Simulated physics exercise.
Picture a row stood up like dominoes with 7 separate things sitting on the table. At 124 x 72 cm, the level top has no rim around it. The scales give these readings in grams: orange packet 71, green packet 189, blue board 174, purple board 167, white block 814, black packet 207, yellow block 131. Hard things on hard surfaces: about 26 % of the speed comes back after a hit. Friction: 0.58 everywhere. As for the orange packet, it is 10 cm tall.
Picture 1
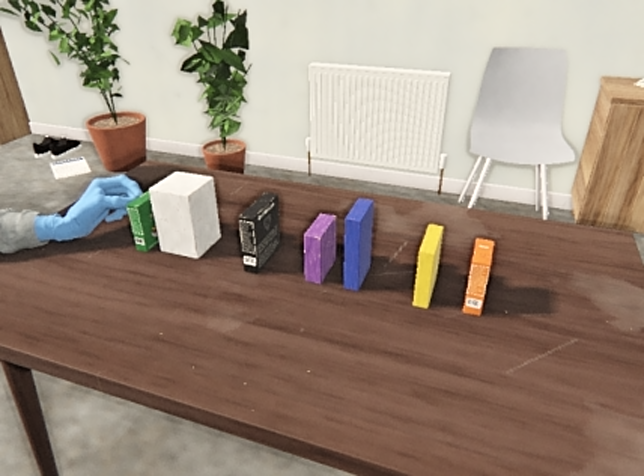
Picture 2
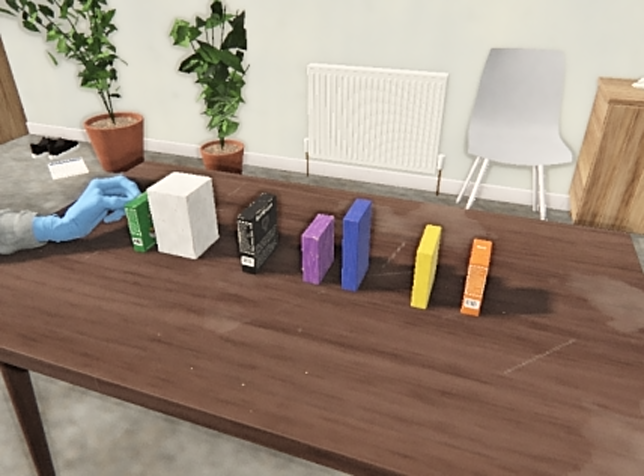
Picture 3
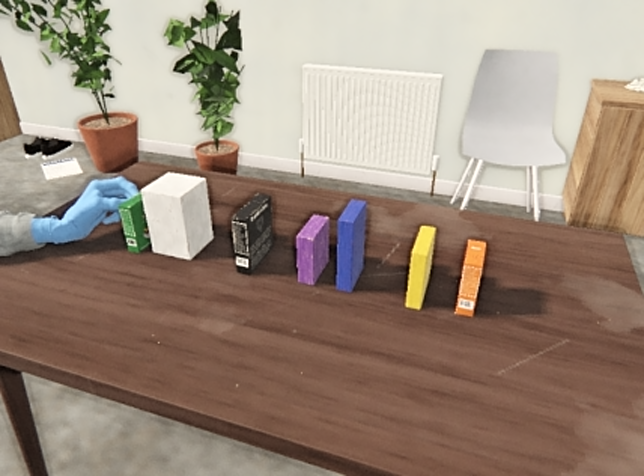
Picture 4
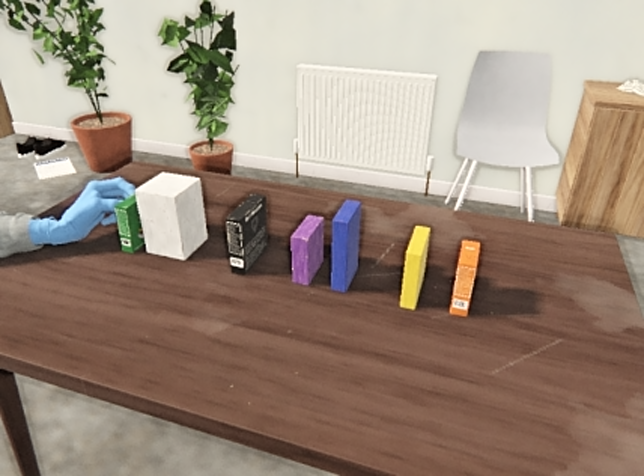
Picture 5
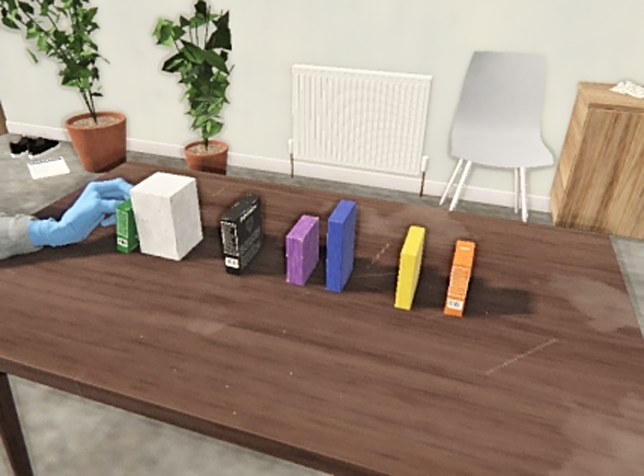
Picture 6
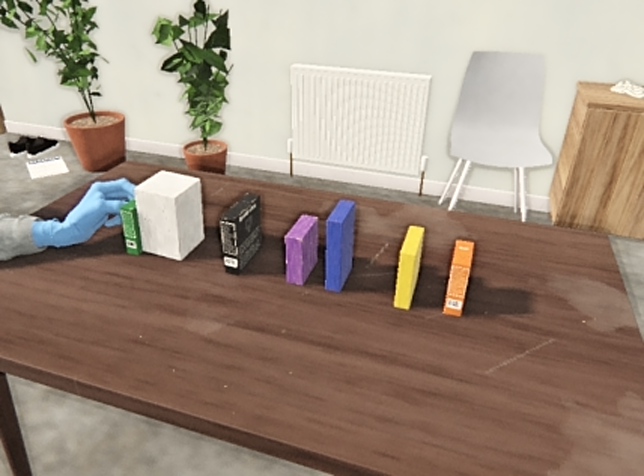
In this clip, a blue-gloved hand at the left of a wooden table tilts a green packet slightly toward a white block, then the packet straightens somewhat, while the row's other pieces, through the orange packet, stay upright.
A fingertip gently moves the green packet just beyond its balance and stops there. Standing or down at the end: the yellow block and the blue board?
In order: My guess is the yellow block holds. My guess is the blue board holds.
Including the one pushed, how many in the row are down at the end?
That adds up to 0.
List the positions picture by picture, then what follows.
Yellow block (428, 266); blue board (359, 245), in the first picture.
Black packet (259, 233); purple board (319, 249), in the second picture.
White block (179, 216); black packet (254, 234), in the third picture.
Green packet 4° over; purple board (308, 250); white block (173, 216), in the fourth picture.
Green packet 12° over; black packet (244, 234); purple board (303, 250), in the fifth picture.
Green packet 3° over; yellow block (409, 267); blue board (340, 246), in the sixth picture.
Then, 0.10 s after the last picture, green packet 5° over; white block leaning 5°.
Then, 0.20 s after the last picture, yellow block resting near (409, 267); blue board resting near (340, 246).
At rest, all 5 in place, give or take 5 cm. Seen from the same camera at the end, yellow block near (409, 267), blue board near (340, 246).
